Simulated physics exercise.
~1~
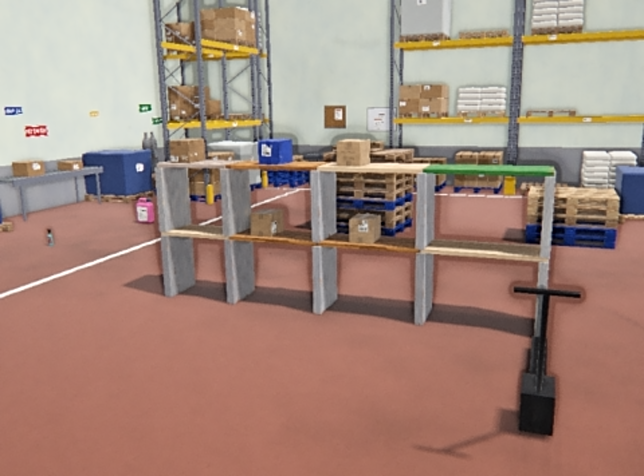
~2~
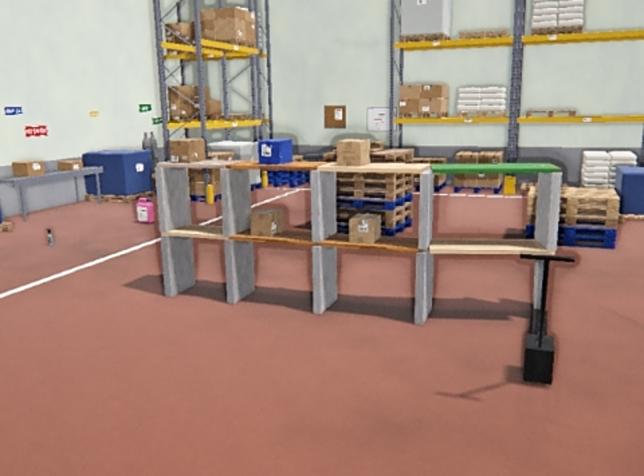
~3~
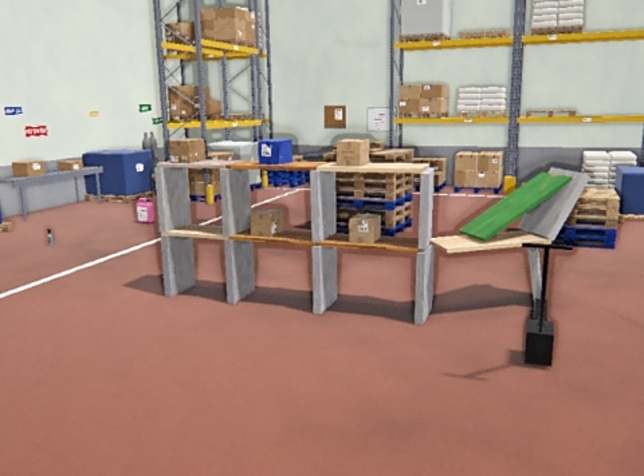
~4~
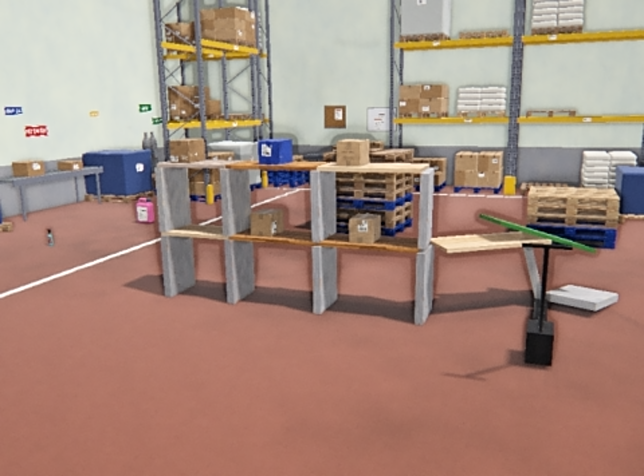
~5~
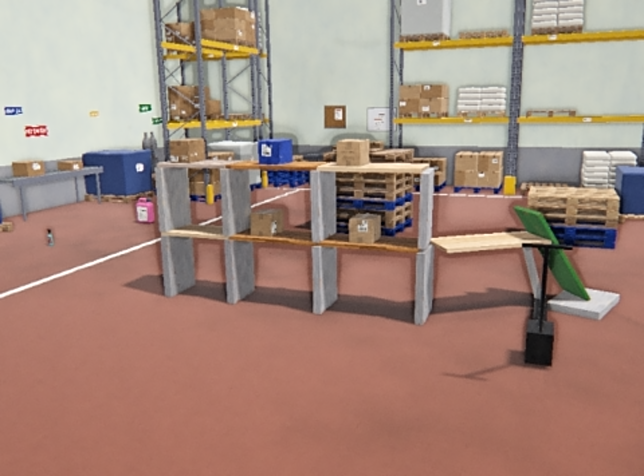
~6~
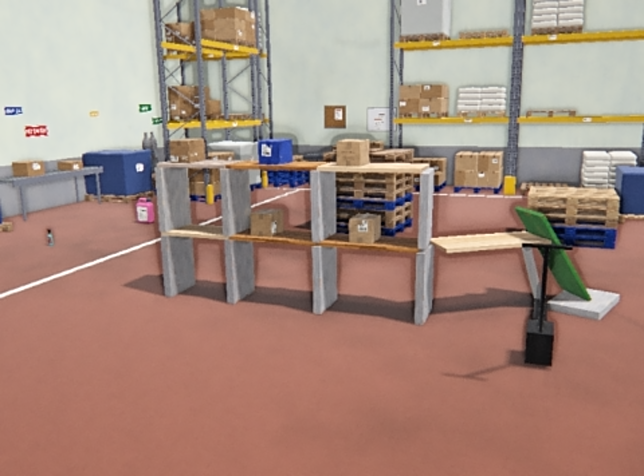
A two-tier run of boards on grey uprights stands on the reddish floor of a warehouse, seen from the front and slightly above, with pallets and tall racks behind. Cartons rest on it, including a blue one at the upper left, and a green board caps the right end. A black jack at the lower right slides away from the viewer to the base of the end upright. The upright leans and topples to the right, and the green board tilts and drops after it. The board settles steeply slanted beside the jack, the upright flat, while the rest stays standing.
